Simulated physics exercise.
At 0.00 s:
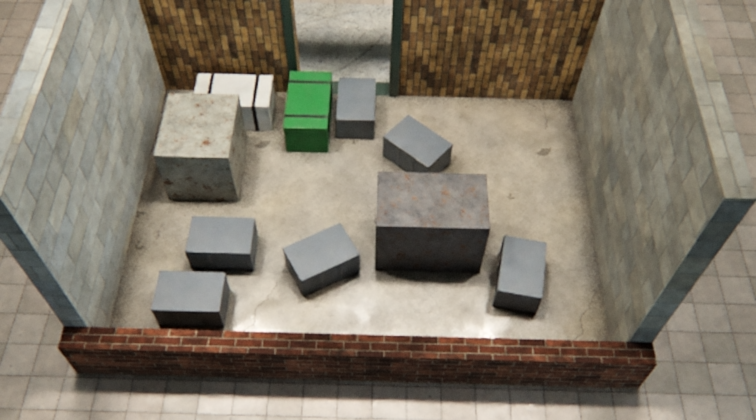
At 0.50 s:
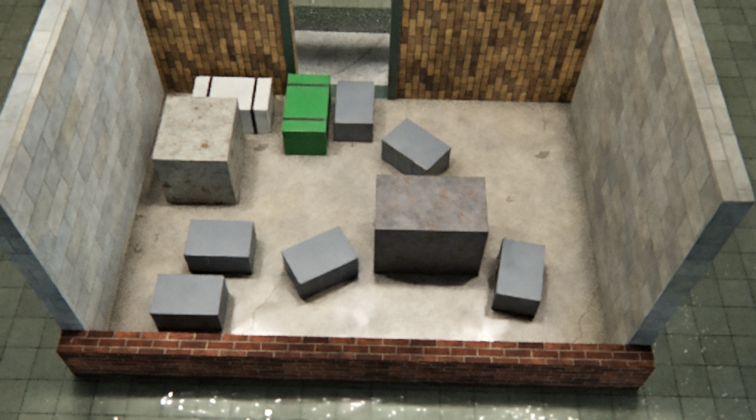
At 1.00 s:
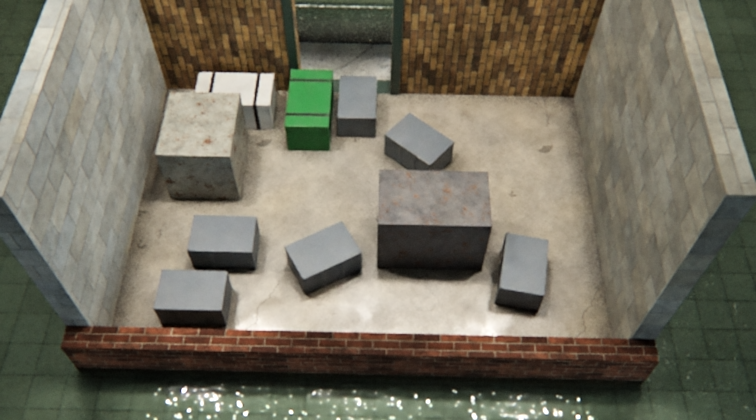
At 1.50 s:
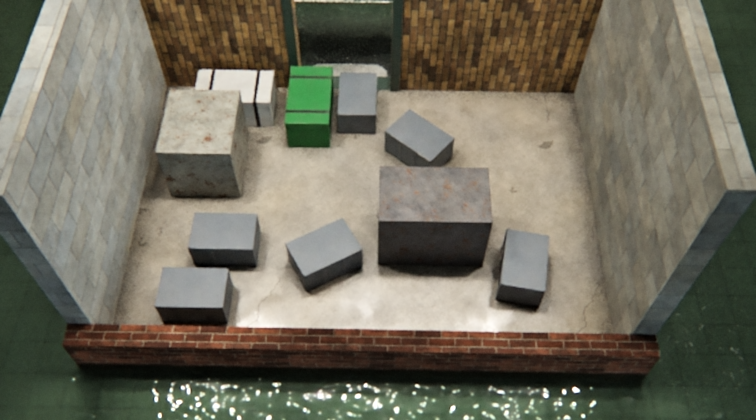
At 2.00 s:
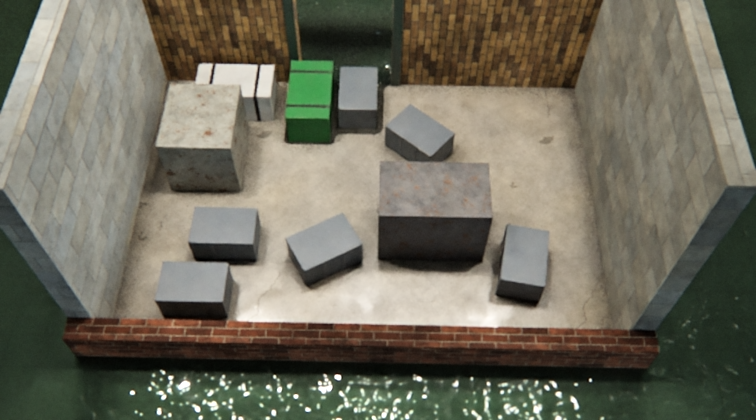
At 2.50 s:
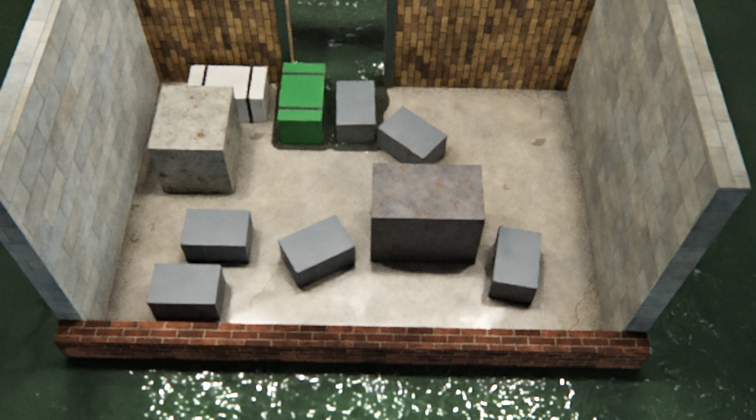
In a small open-topped shop seen from above, green water rose outside the walls and then crept in at the back doorway, where a gray block shifted slightly beside the green trunk.
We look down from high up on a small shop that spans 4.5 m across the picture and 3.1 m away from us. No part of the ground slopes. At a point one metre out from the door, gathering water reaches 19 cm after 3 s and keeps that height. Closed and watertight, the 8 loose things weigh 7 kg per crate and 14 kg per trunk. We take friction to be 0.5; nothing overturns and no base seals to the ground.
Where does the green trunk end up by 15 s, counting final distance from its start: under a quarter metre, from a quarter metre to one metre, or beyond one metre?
Distance covered: Large.
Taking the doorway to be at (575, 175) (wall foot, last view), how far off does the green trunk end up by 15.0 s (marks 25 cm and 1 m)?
Green trunk: Small shift.
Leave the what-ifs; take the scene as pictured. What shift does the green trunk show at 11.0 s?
Close to 200 cm.
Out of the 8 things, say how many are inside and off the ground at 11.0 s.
Total: 8.
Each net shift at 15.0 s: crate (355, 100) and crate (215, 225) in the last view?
250 cm, 80 cm.
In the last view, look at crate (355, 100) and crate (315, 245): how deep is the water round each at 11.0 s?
Depths: Near 7 cm, then near 10 cm.
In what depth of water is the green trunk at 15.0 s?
11 cm, roughly.
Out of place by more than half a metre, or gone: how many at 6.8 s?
The number comes to 5.
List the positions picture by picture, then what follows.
In the first frame, the green trunk at (308, 99), on the bottom; 0.0 m2 under water; 0 of 8 have shifted.
In the second frame, the green trunk at (307, 102) rests on the ground; 0.0 m2 under water; 0 of 8 have shifted.
In the third frame, the green trunk at (309, 97), on the bottom; 0.0 m2 under water; 0 of 8 have shifted.
In the fourth frame, the green trunk at (309, 94), on the bottom; water covers 0.0 m2; 0 of 8 have shifted.
In the fifth frame, the green trunk at (310, 89), on the bottom; 0.1 m2 under water; 0 of 8 have shifted.
In the sixth frame, the green trunk at (302, 91) rests on the ground; water covers 0.4 m2; 1 of 8 have shifted.
After 3.5 s the green trunk is near (281, 108), 0.3 m from its start, aground; 0 afloat.
After 6.8 s the green trunk is near (243, 238), 1.9 m from its start, afloat; 6 afloat.
After 11.0 s the green trunk is near (210, 258), 2.2 m from its start, afloat; 8 afloat.
After 15.0 s the green trunk is near (194, 225), 1.9 m from its start, afloat; 8 afloat.
